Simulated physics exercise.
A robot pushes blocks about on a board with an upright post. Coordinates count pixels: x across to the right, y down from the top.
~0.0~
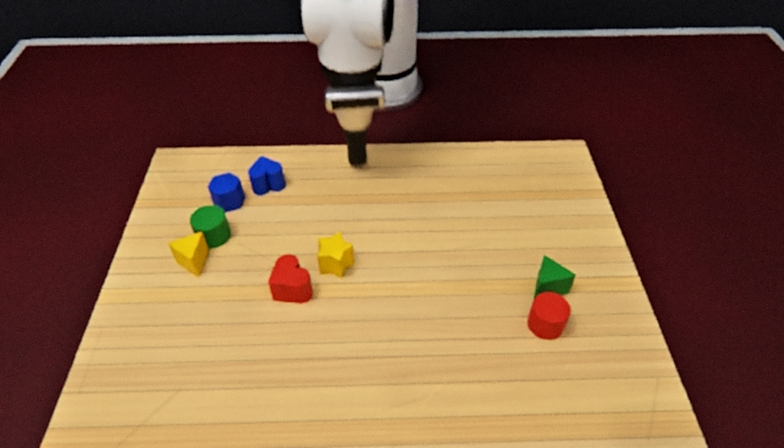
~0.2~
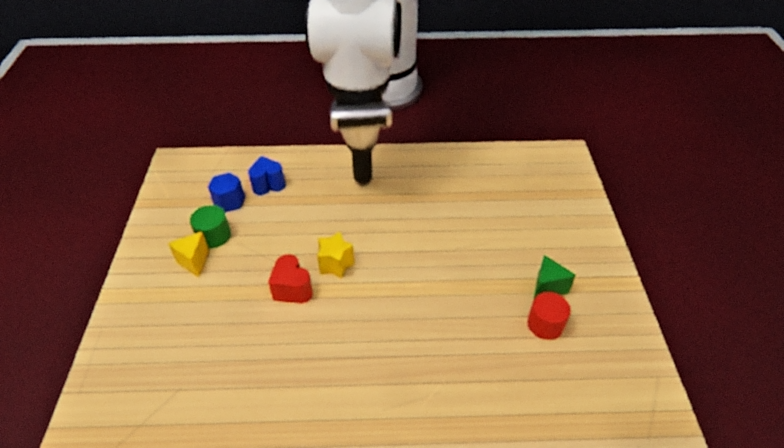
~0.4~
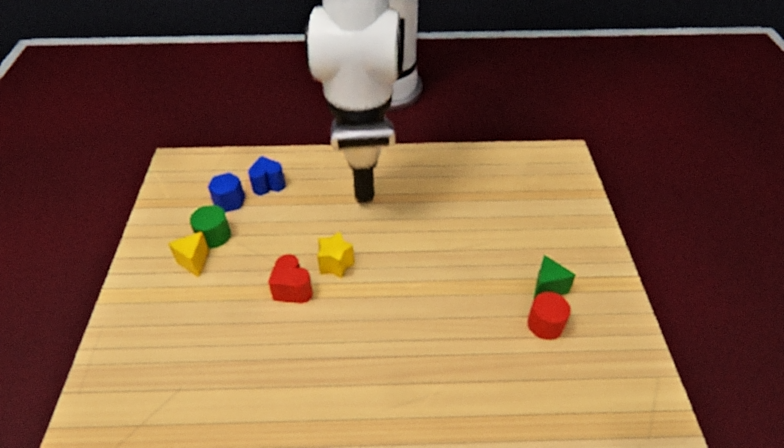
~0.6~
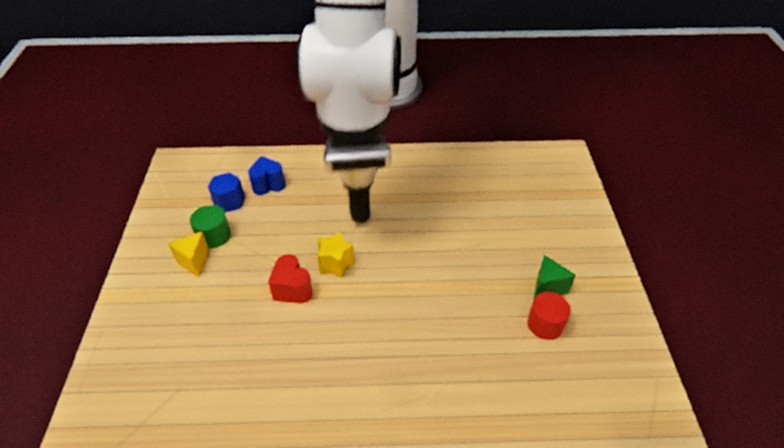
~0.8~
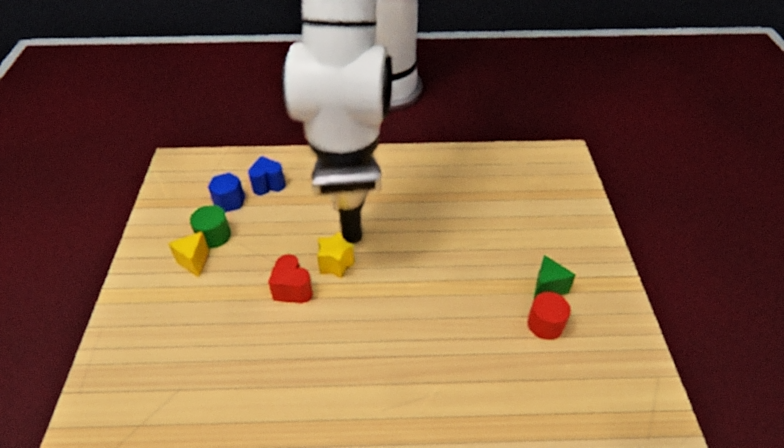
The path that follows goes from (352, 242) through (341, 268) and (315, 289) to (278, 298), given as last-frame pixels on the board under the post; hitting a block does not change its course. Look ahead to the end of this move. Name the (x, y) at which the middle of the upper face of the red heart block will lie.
My best guess is (218, 303).
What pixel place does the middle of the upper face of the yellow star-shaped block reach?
The answer is (253, 296).
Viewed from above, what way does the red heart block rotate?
It makes a clockwise turn.
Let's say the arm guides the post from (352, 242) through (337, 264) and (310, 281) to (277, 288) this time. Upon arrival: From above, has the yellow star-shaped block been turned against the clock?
Yes, it checks out.
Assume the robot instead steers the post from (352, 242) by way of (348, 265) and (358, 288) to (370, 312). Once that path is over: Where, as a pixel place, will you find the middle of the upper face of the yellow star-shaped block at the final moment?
My estimate: (324, 262).
What follows on the original path. One third of the way, post at (341, 262); red heart block at (285, 273); yellow star-shaped block at (320, 263).
Two thirds of the way, post at (313, 283); red heart block at (255, 287), turned 35° clockwise; yellow star-shaped block at (289, 285).
At the end, post at (277, 292); red heart block at (218, 303), turned 25° clockwise; yellow star-shaped block at (253, 296).
